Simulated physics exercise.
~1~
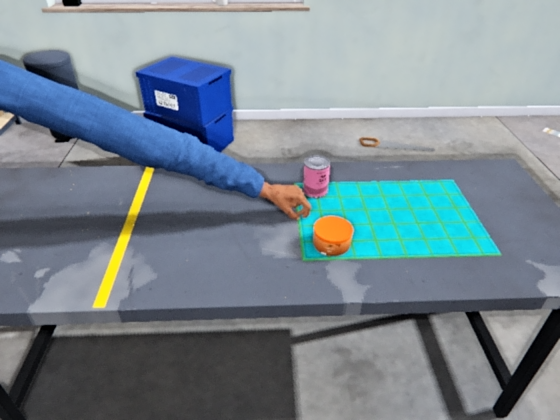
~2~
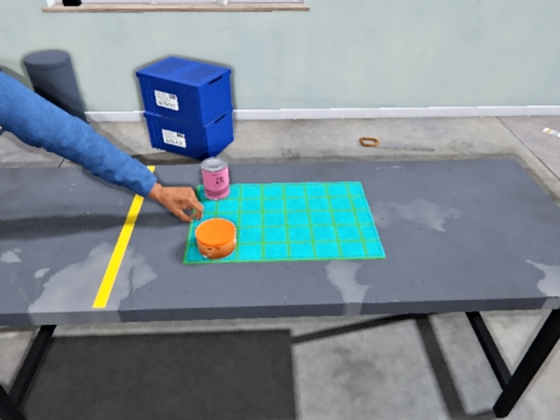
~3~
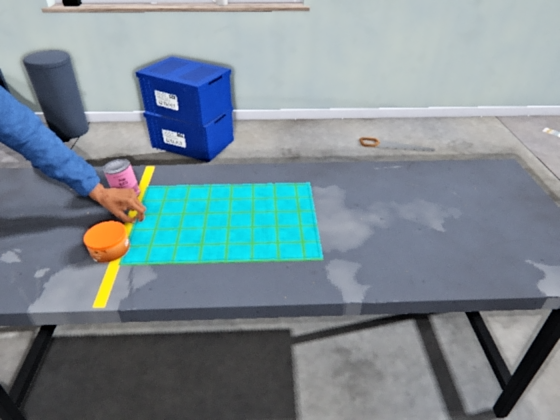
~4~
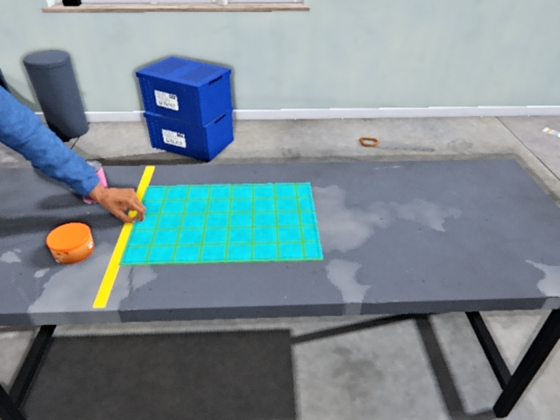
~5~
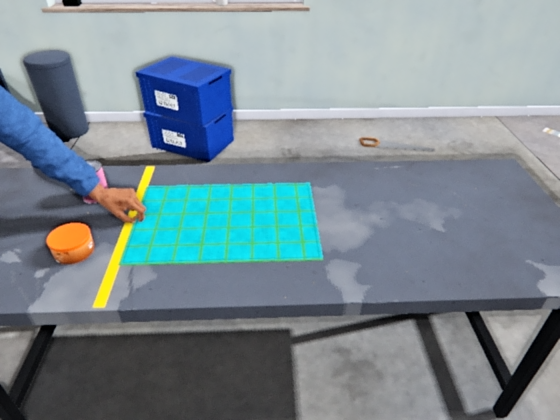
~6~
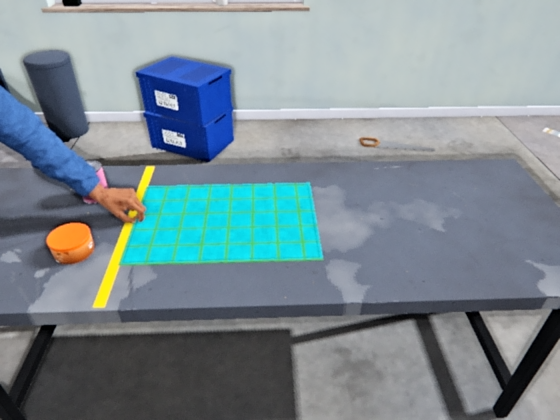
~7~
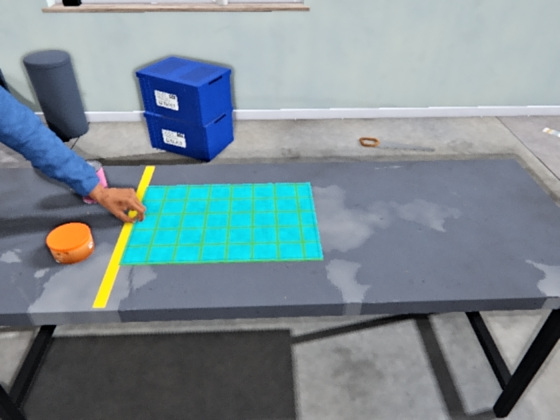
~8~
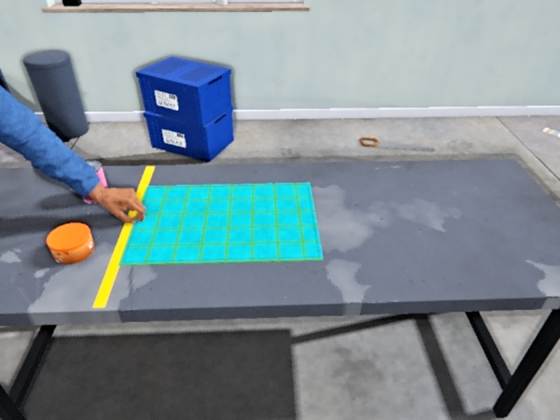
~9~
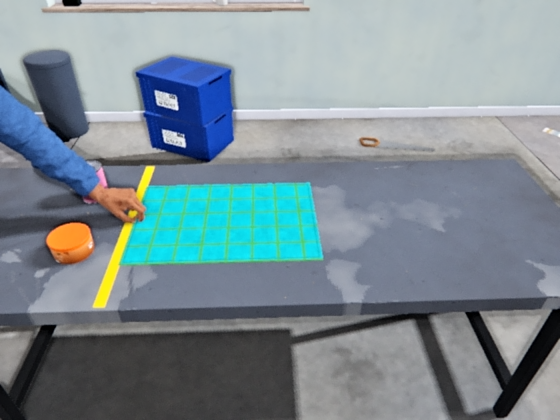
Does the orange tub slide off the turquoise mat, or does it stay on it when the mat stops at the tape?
The orange tub slides off the front edge of the mat and comes to rest on the bare table to the left of the tape.
